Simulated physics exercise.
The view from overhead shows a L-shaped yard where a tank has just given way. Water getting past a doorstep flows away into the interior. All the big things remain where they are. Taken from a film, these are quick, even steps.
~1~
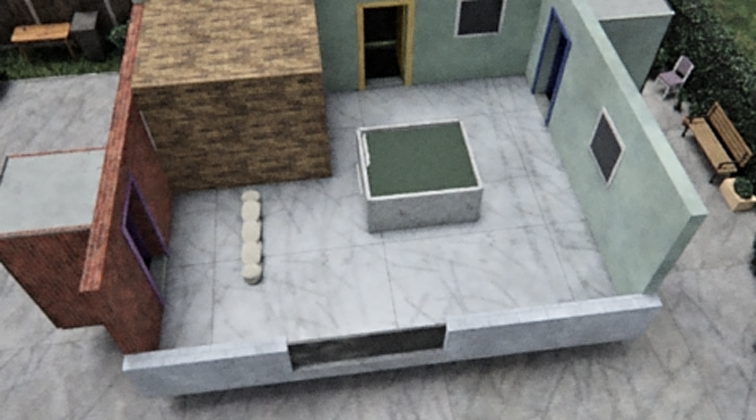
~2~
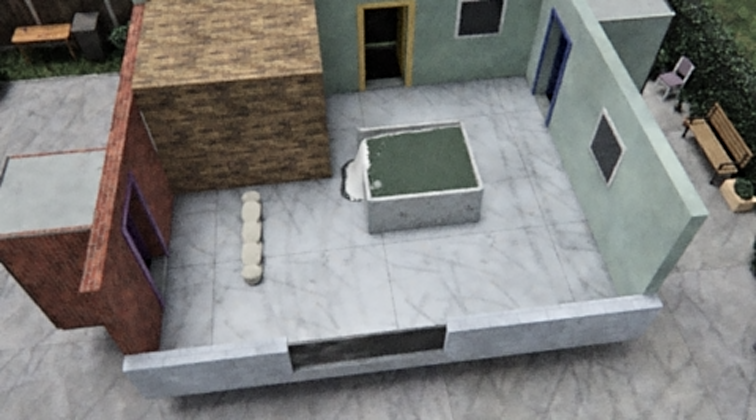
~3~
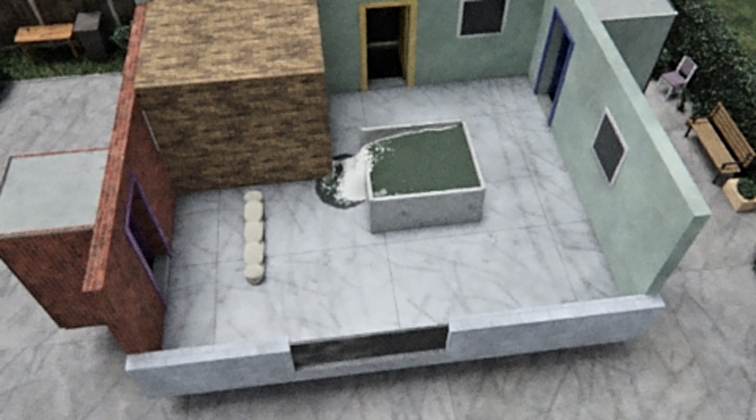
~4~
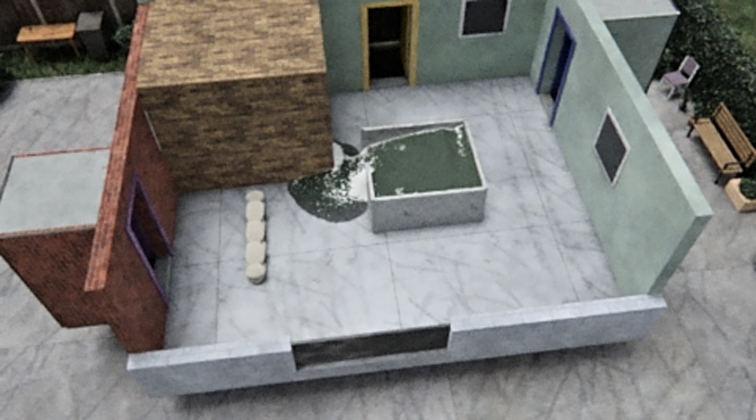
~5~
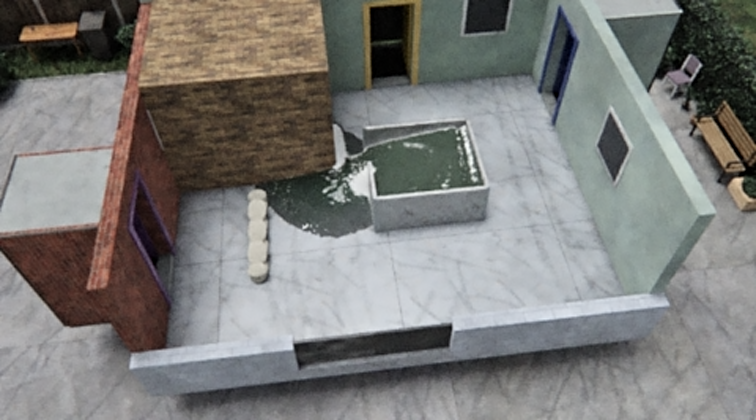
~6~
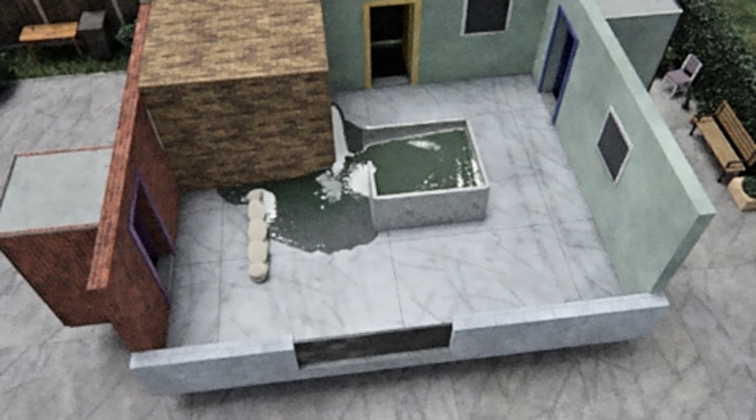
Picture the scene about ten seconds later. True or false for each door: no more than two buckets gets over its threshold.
The yellow door - false; the blue door - false; the purple door - true.
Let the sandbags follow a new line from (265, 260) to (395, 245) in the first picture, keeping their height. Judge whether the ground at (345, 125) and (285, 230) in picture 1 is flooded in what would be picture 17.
The first point would be inundated and the second inundated.
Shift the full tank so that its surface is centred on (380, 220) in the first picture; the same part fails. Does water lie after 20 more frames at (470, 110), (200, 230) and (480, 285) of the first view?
Spot by spot, in the order asked: Untouched, swamped, untouched.
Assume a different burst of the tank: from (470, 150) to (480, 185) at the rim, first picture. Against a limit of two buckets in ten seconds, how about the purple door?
I reckon purple door sits short of it.
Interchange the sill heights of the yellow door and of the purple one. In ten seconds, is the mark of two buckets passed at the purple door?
I'd say the purple door surpasses it.
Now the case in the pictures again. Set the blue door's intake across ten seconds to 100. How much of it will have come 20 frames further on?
Roughly 5 per cent.
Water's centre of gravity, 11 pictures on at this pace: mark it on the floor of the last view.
I'd say near (366, 190).
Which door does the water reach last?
I'd go with the blue-painted one.
A moment on, water covers 20 % of the floor; the yellow door wet at the sill, nothing in, the blue door not reached, the purple door not reached.
Next, water covers 40 % of the floor; the yellow door over two buckets in, the blue door not reached, the purple door wet at the sill, nothing in.
Then, water covers 55 % of the floor; the yellow door over two buckets in, the blue door under two buckets in, the purple door wet at the sill, nothing in.
Later, water covers 90 % of the floor; the yellow door over two buckets in, the blue door over two buckets in, the purple door wet at the sill, nothing in.
In the end, water covers 95 % of the floor; the yellow door over two buckets in, the blue door over two buckets in, the purple door under two buckets in.
